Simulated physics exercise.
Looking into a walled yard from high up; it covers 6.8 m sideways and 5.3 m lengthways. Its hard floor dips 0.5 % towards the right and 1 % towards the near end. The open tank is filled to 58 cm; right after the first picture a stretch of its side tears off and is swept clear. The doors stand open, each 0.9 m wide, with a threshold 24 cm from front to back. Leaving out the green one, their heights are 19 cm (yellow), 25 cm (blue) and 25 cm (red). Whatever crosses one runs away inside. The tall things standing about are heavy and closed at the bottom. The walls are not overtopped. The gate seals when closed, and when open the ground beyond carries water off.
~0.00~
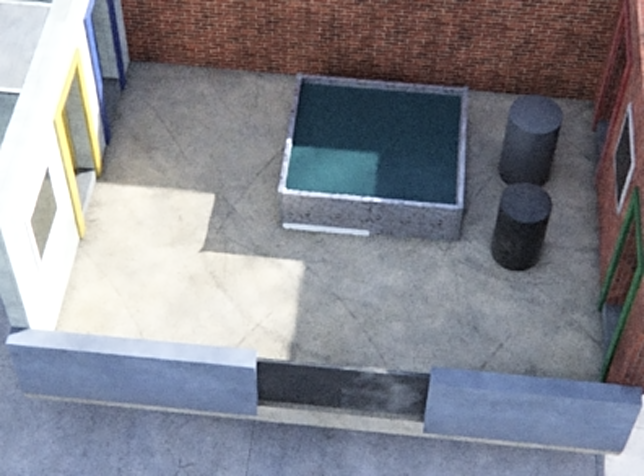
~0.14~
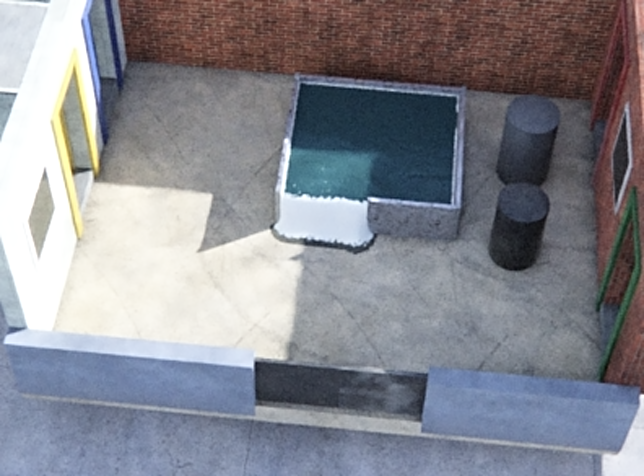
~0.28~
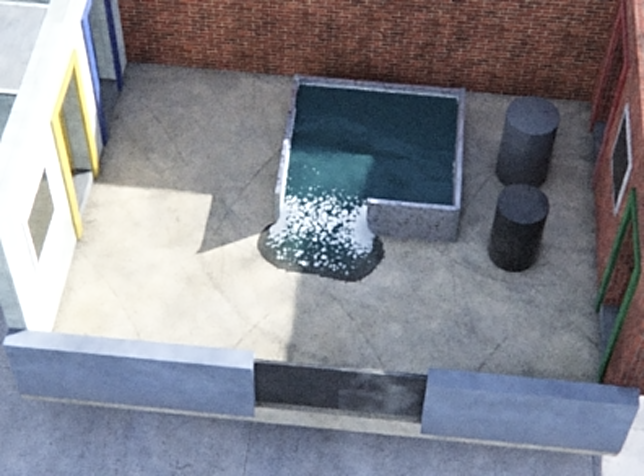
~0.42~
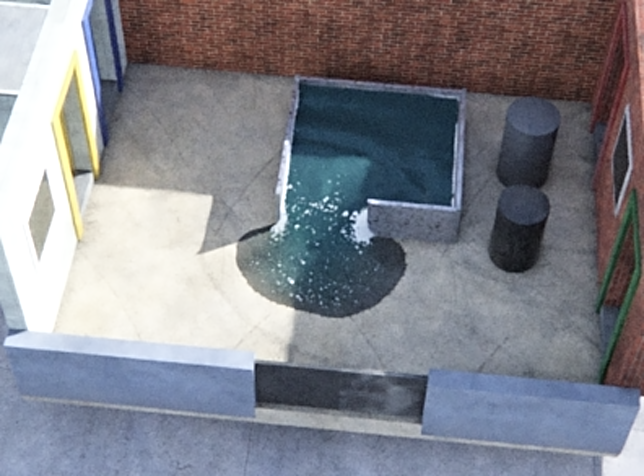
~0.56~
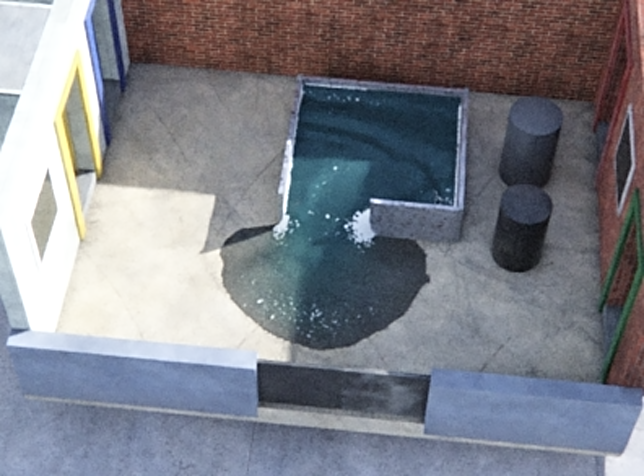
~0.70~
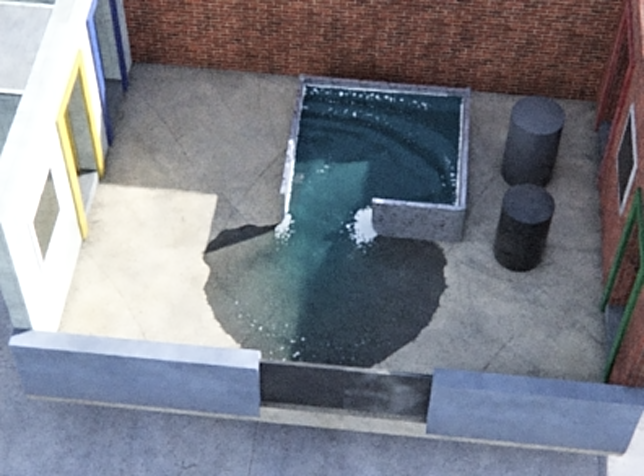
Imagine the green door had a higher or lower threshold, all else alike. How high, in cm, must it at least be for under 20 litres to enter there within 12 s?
At least 12 cm or so.
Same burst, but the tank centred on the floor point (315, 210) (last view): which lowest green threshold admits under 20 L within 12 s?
Some 12.0 cm.
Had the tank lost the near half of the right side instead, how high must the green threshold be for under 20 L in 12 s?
Then roughly 9.5 cm.
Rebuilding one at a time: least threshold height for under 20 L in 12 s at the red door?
Roughly 6.0 cm at red.
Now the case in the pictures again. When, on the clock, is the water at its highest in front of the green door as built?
At about 3.4 s.
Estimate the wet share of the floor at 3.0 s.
Some 40 per cent of it.
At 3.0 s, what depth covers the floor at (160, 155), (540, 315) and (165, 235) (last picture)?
Roughly 0, 2 and 1 cm, in turn.
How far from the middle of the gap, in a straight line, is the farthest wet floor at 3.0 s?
Roughly 4.4 m.
After 1.4 s water covers 25 % of the floor, deepest (33 cm) near (318, 239); it has not reached the green door.
After 3.0 s water covers 40 % of the floor, deepest (33 cm) near (48, 368); 12 cm at the green door, 0 litres in over its 19 cm threshold.
After 12.0 s water covers 95 % of the floor, deepest (13 cm) near (590, 151); 9 cm at the green door, 0 litres in over its 19 cm threshold.
At the green door as built, the water arrived by 2.8 s and peaked near 17 cm at 3.4 s.
With a threshold of 10 cm, 44 litres would have come in within the 12 s; with 13.5 cm, 9 litres. So under 20 litres takes about 12 cm.
